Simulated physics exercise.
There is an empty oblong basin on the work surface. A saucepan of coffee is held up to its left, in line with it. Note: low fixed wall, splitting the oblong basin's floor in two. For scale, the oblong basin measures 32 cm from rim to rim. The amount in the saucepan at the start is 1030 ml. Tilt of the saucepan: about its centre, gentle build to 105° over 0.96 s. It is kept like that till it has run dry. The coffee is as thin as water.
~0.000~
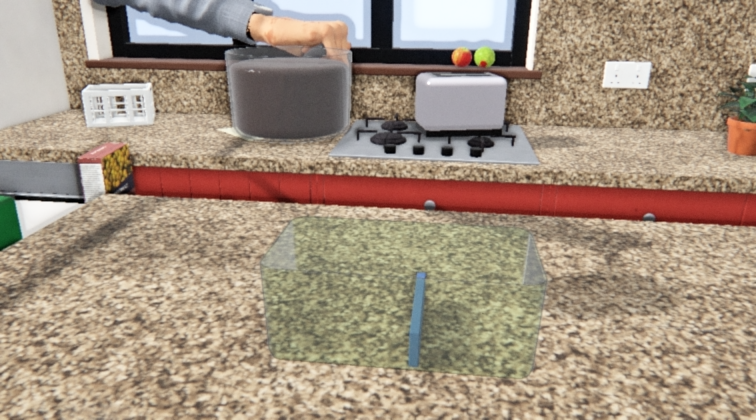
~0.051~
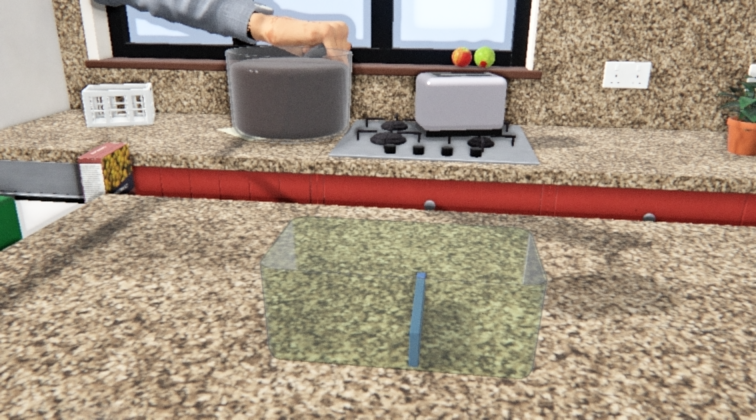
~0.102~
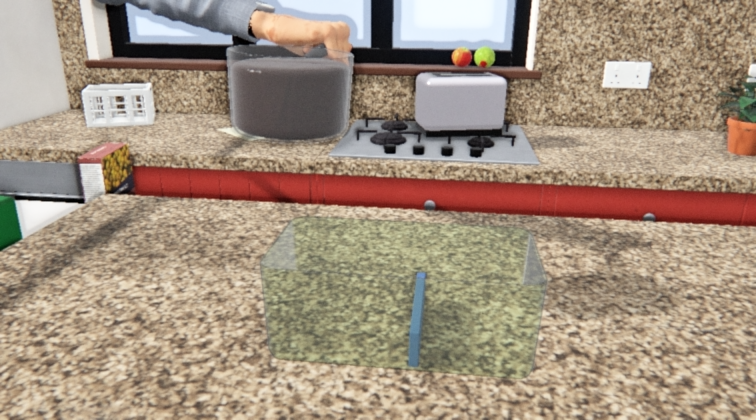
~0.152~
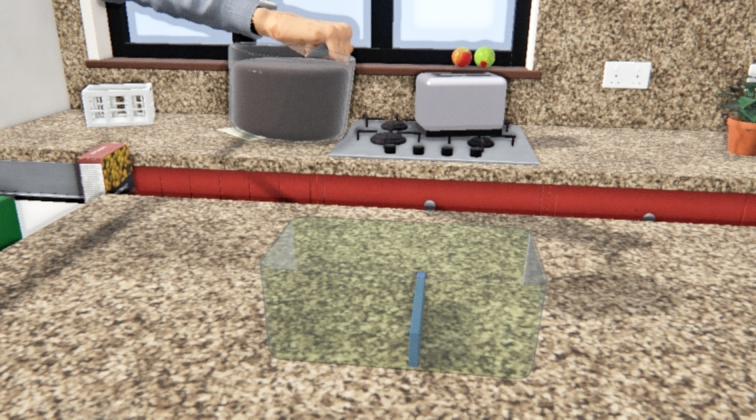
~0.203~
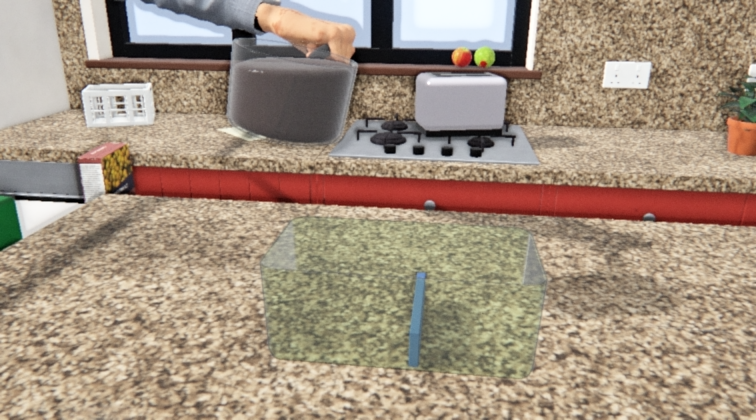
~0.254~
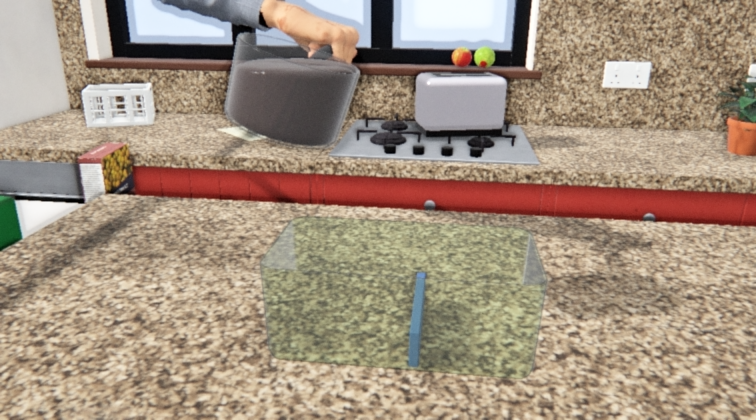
A hand holds a dark saucepan above the counter and gradually tilts it rightward.
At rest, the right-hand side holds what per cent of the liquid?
It holds some 53 in every hundred.
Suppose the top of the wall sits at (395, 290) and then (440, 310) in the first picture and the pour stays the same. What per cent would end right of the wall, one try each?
First try about 75 %, second try about 25 %.
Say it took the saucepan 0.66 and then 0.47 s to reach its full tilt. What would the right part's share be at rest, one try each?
It comes to 40 per cent, and then 25 per cent.
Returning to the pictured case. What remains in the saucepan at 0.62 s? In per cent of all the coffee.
At that time about 56 in a hundred parts are still held.
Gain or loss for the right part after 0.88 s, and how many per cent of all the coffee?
The right part's share grows by around 3 per cent.
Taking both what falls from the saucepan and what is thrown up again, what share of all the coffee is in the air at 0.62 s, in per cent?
Around 34 in a hundred.
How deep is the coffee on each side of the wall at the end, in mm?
Once settled, the left stands around 16 mm and the right around 26 mm.
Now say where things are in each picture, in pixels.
The first frame shows tilt 0°; pouring edge (349, 55); surface from (236, 63) to (348, 66); the oblong basin's rim runs from (277, 241) to (538, 256); the wall's top is at (418, 301).
The second frame shows tilt 1°; pouring edge (350, 56); surface from (236, 63) to (349, 66).
The third frame shows tilt 3°; pouring edge (351, 58); surface from (236, 62) to (349, 67).
The fourth frame shows tilt 6°; pouring edge (353, 62); surface from (237, 62) to (351, 67).
The fifth frame shows tilt 11°; pouring edge (355, 68); surface from (240, 64) to (354, 68).
The sixth frame shows tilt 17°; pouring edge (357, 75); surface from (239, 66) to (357, 69).
Then, 0.62 s in, the tilt is 75° and 57 per cent is still to pour, 3 is left of the wall and 6 right of it.
Then, 0.88 s in, the tilt is 103° and 12 per cent is still to pour, 22 is left of the wall and 51 right of it.
Then, 1.16 s in, the tilt is 105° and 1 per cent is still to pour, 42 is left of the wall and 52 right of it.
Then, 1.46 s in, the tilt is 105° and 0 per cent is still to pour, 46 is left of the wall and 53 right of it.
Finally, 46 per cent lies left of the wall, 53 right of it and 1 outside.
